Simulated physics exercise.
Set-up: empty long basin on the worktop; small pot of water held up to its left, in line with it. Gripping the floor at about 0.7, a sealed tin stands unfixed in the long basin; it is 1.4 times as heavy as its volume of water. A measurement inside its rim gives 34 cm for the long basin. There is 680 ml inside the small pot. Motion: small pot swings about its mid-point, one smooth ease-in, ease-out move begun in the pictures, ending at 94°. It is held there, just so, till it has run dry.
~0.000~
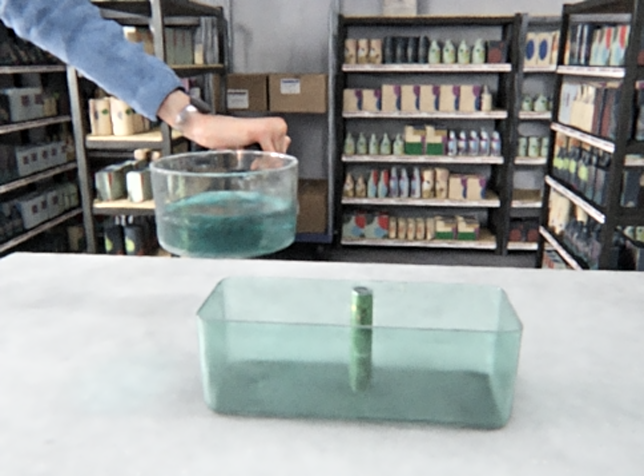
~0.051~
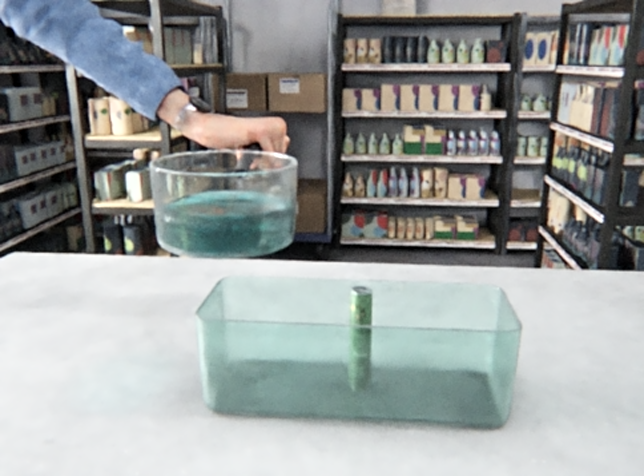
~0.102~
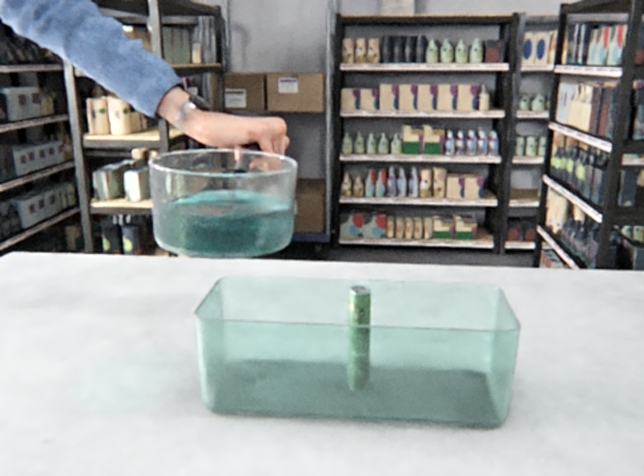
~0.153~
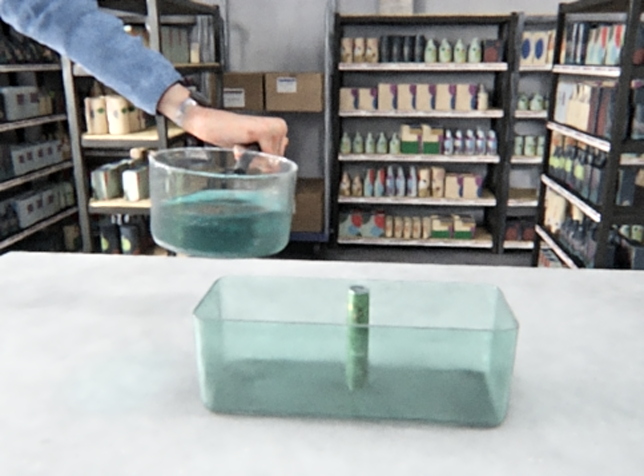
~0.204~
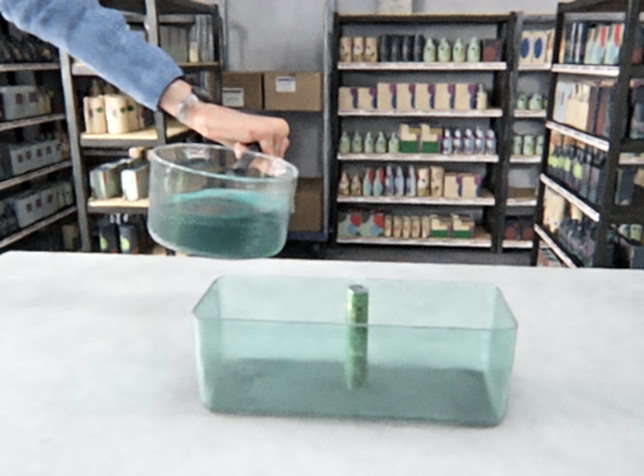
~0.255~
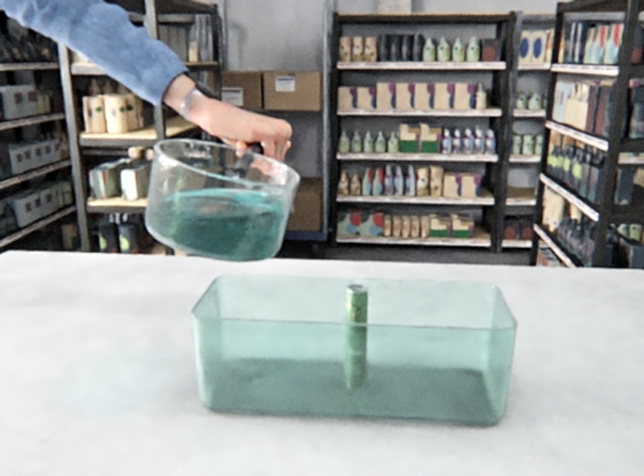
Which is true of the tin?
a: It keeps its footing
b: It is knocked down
The answer is a.
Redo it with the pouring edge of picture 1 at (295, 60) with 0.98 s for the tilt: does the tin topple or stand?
Then the tin comes down.
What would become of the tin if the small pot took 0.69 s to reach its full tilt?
The tin stays balanced.
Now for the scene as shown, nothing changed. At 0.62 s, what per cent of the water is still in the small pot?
Remaining: Near 78 % of the total.
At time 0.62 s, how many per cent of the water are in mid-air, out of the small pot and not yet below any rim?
Some 20 per cent, I reckon.
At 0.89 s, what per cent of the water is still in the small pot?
About 30 % is still there.
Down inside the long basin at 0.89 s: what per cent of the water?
Looks like about 58 % of the whole amount.
After 0.62 s the tilt is 66° and 79 per cent is still to pour; the tin stands where it began.
After 0.89 s the tilt is 92° and 30 per cent is still to pour; the tin stands where it began.
After 1.17 s the tilt is 94° and 7 per cent is still to pour; the tin stands where it began.
After 1.48 s the tilt is 94° and 2 per cent is still to pour; the tin stands where it began.
In the end the tin stands where it began.
